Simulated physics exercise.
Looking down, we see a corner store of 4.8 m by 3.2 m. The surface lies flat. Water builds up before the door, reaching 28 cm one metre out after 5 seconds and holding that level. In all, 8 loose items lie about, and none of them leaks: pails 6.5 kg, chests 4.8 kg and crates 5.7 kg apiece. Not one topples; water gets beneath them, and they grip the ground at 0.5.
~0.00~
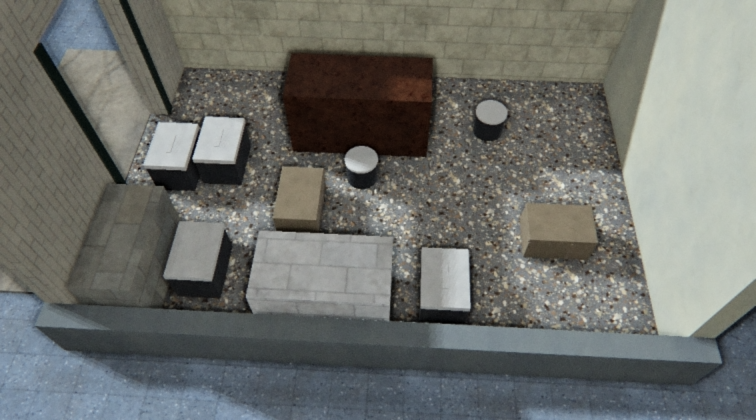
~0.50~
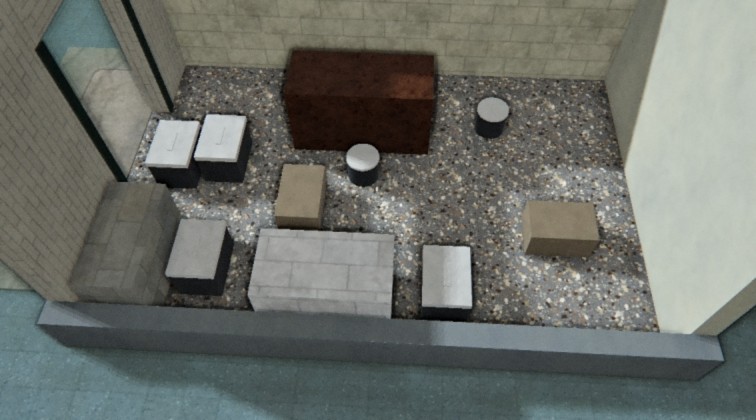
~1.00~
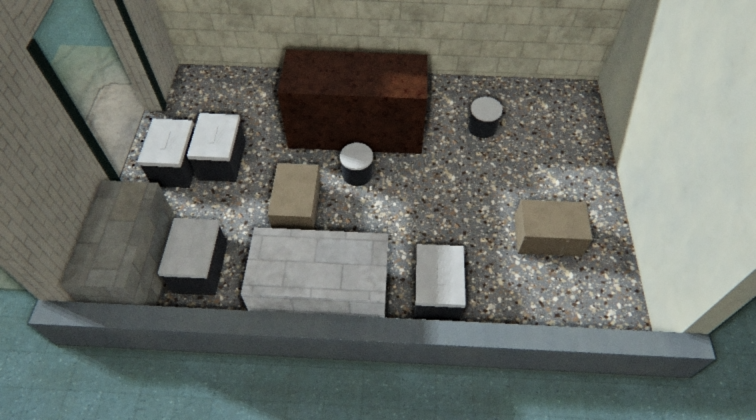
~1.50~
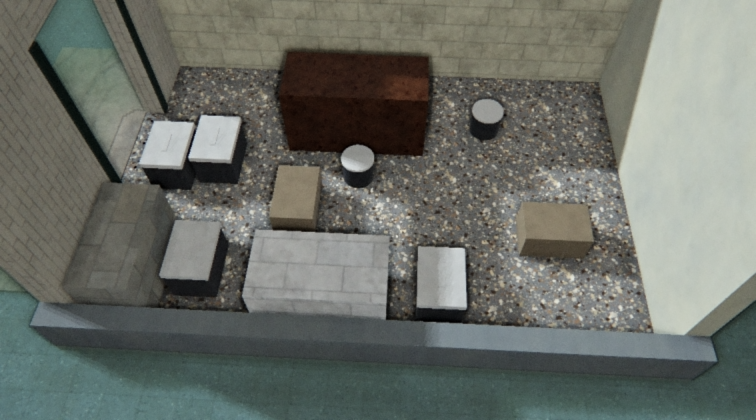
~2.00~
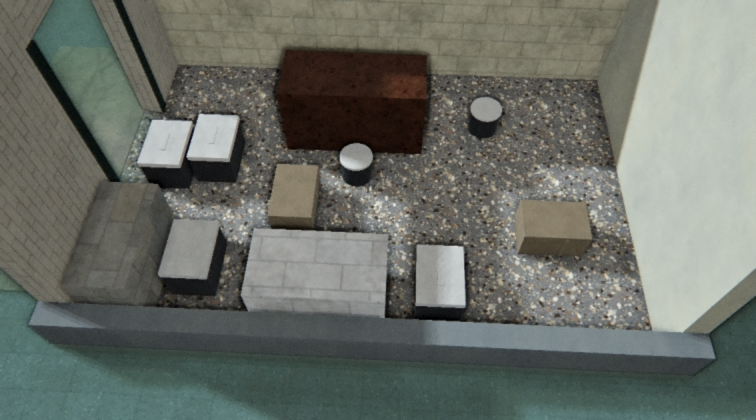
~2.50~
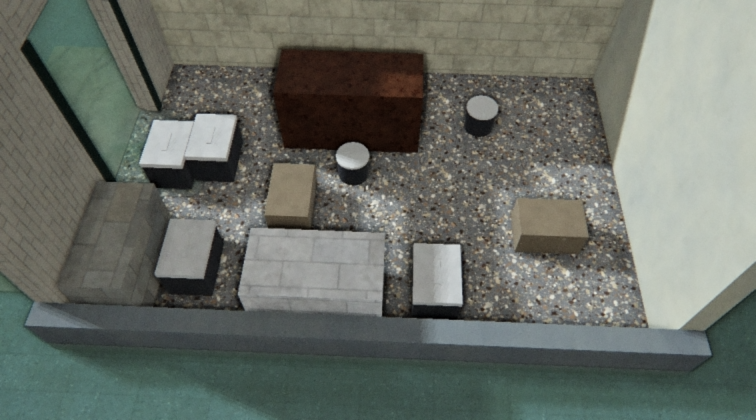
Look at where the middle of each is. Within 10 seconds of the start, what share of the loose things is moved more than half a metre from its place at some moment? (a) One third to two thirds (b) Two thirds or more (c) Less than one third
b, two thirds or more.
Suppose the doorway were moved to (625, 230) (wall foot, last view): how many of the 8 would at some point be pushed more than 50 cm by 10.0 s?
So the tally would be 7.
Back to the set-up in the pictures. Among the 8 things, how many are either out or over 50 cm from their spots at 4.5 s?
3 of them.
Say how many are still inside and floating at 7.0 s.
I'd say 6 of them.
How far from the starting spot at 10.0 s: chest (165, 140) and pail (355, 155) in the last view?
The first is 450 cm from its start, the second 100 cm.
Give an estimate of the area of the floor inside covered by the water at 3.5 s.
About 3.0 m2.
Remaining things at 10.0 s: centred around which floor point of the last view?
(502, 212).
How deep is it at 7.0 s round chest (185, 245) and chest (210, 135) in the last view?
I'd estimate 4 cm for the first and 8 cm for the second.
After 3.5 s 0 of 8 are over 50 cm from their spots; 1 afloat.
After 4.5 s 3 of 8 are over 50 cm from their spots; 2 afloat.
After 7.0 s 5 of 8 are over 50 cm from their spots; 6 afloat.
After 10.0 s 6 of 8 are over 50 cm from their spots, and 7 have been at some point; 8 afloat.
